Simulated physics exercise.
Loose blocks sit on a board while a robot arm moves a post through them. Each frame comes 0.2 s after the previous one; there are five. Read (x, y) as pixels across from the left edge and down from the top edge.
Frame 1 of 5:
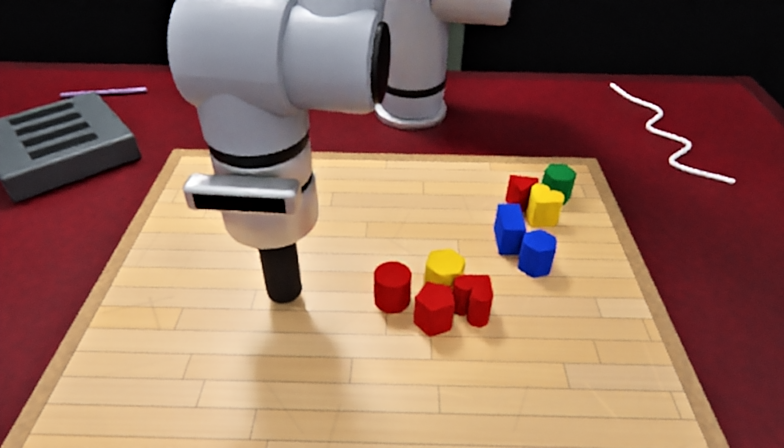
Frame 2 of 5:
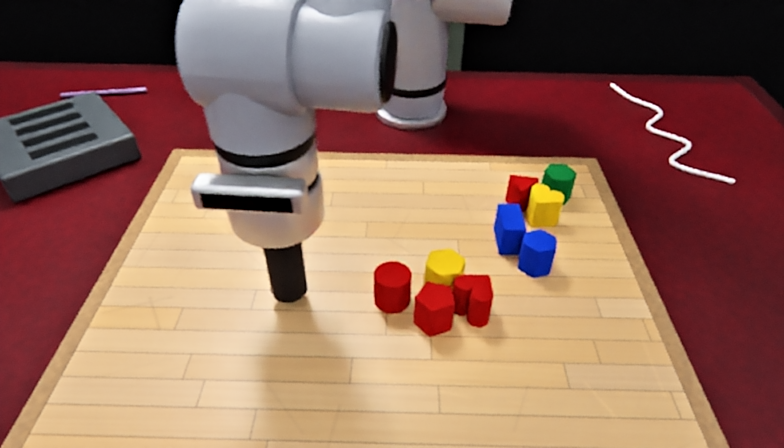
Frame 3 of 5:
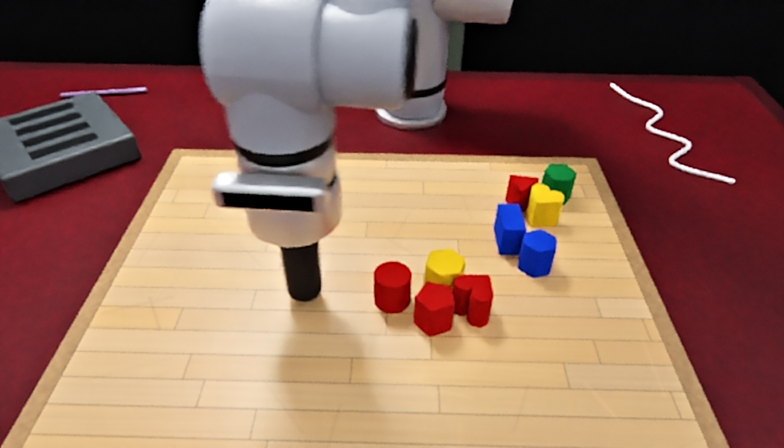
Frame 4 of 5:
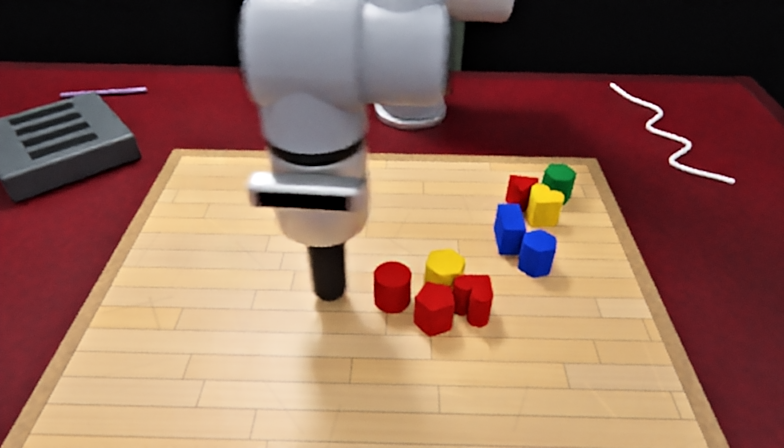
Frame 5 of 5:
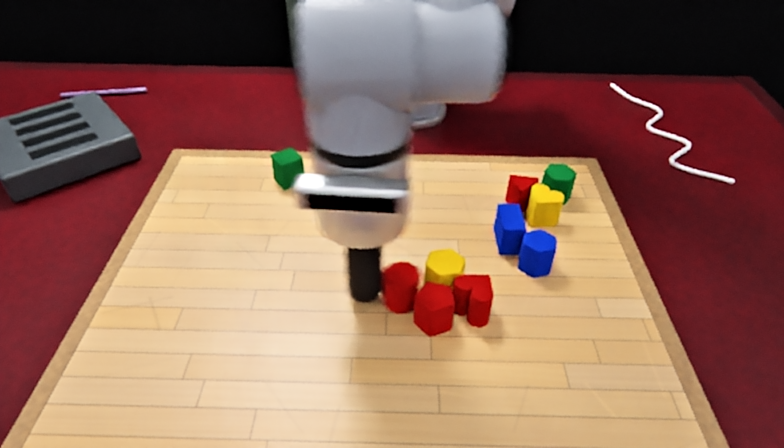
Robot arm sliding a black post rightward across a wooden board and nudging a red round block beside other coloured blocks.
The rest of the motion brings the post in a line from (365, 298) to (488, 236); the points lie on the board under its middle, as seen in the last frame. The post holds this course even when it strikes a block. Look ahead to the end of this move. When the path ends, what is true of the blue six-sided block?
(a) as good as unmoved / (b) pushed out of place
a (as good as unmoved)
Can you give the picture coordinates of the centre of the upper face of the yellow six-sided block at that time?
Around (476, 258).
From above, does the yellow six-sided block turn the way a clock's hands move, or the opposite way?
Answer: Anticlockwise.
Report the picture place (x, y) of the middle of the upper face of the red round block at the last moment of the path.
Around (442, 268).
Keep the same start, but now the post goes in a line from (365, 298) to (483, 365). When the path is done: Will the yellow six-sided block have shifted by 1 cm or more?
Answer: Yes.
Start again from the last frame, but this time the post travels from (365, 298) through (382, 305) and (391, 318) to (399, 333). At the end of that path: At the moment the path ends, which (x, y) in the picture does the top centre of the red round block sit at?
That would be at about pixel (425, 278).
What follows on the original path. One third of the way, post at (411, 269); red round block at (439, 268); yellow six-sided block at (474, 257), turned 20° anticlockwise.
Two thirds of the way, post at (452, 248); red round block at (442, 268); yellow six-sided block at (476, 258), turned 30° anticlockwise.
At the end, post at (489, 229); red round block at (442, 268); yellow six-sided block at (476, 258), turned 30° anticlockwise; blue oblong block at (521, 214), turned 20° clockwise; blue six-sided block unmoved.
